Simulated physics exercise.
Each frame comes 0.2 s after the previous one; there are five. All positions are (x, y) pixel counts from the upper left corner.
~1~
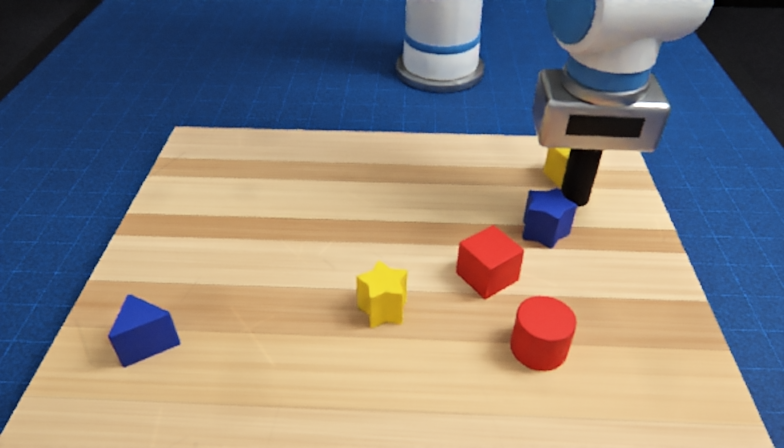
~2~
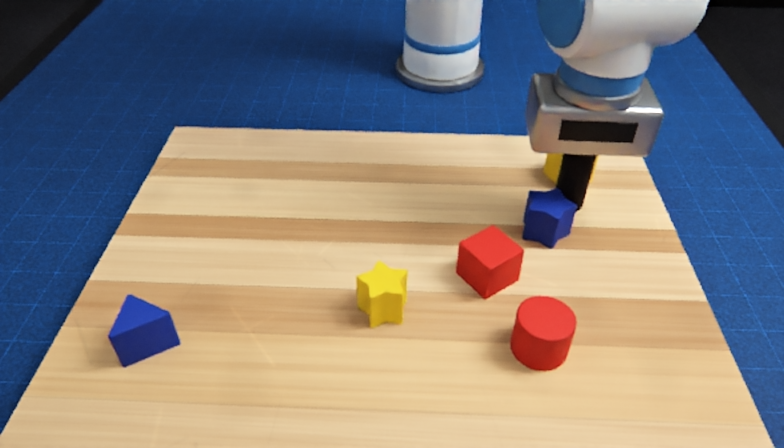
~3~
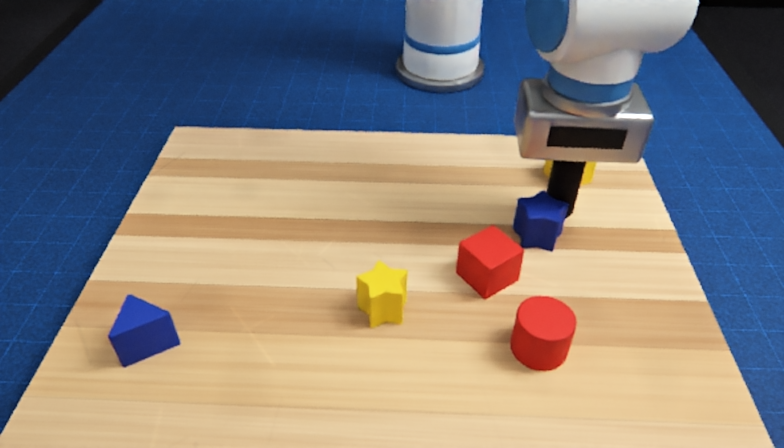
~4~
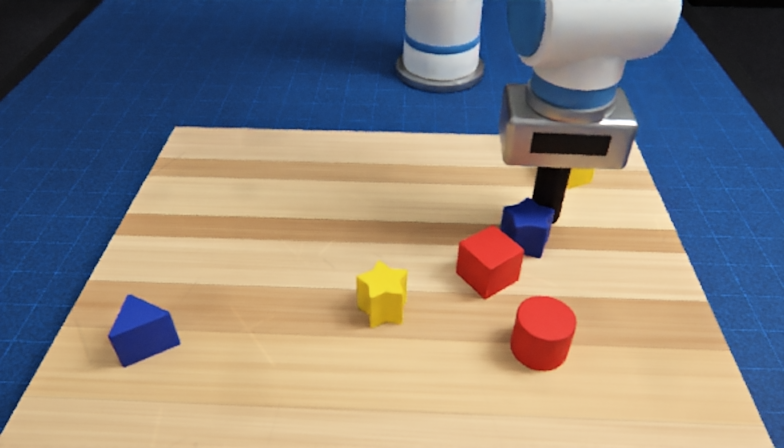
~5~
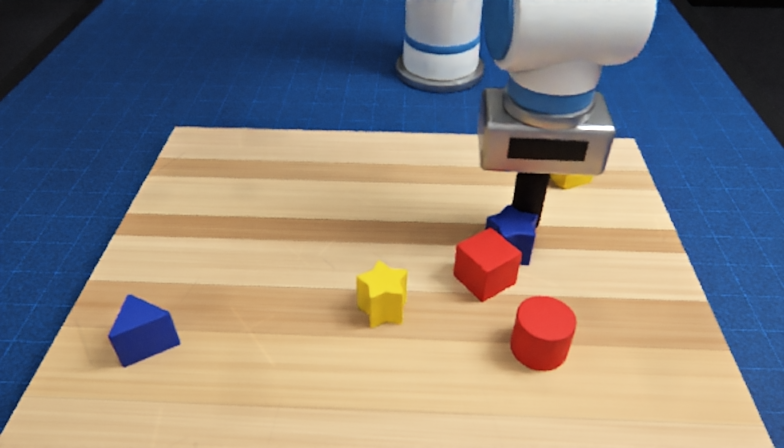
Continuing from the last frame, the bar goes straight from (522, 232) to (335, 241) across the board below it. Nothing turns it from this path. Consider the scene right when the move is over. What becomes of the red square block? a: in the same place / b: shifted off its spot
b
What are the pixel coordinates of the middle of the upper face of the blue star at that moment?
The middle of its top is at (494, 225).
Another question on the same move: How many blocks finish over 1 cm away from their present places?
Moved: Exactly two.
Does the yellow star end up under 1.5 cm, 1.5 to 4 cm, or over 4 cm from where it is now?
Under 1.5 cm.
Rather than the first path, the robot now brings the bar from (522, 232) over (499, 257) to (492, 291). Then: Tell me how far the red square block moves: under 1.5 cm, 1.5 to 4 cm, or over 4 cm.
Of the three bands, it's over 4 cm.
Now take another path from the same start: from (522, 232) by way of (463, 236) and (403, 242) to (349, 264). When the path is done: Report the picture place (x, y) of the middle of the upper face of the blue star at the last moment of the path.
Its top middle will sit at (493, 226).
The first path, step by step. One third of the way, bar (461, 225); red square block (484, 260); blue star (494, 225), turned 55° anticlockwise.
Two thirds of the way, bar (398, 229); red square block (484, 260); blue star (494, 225), turned 55° anticlockwise.
At the end, bar (335, 232); yellow star in place; red square block (484, 260); blue star (494, 225), turned 55° anticlockwise.
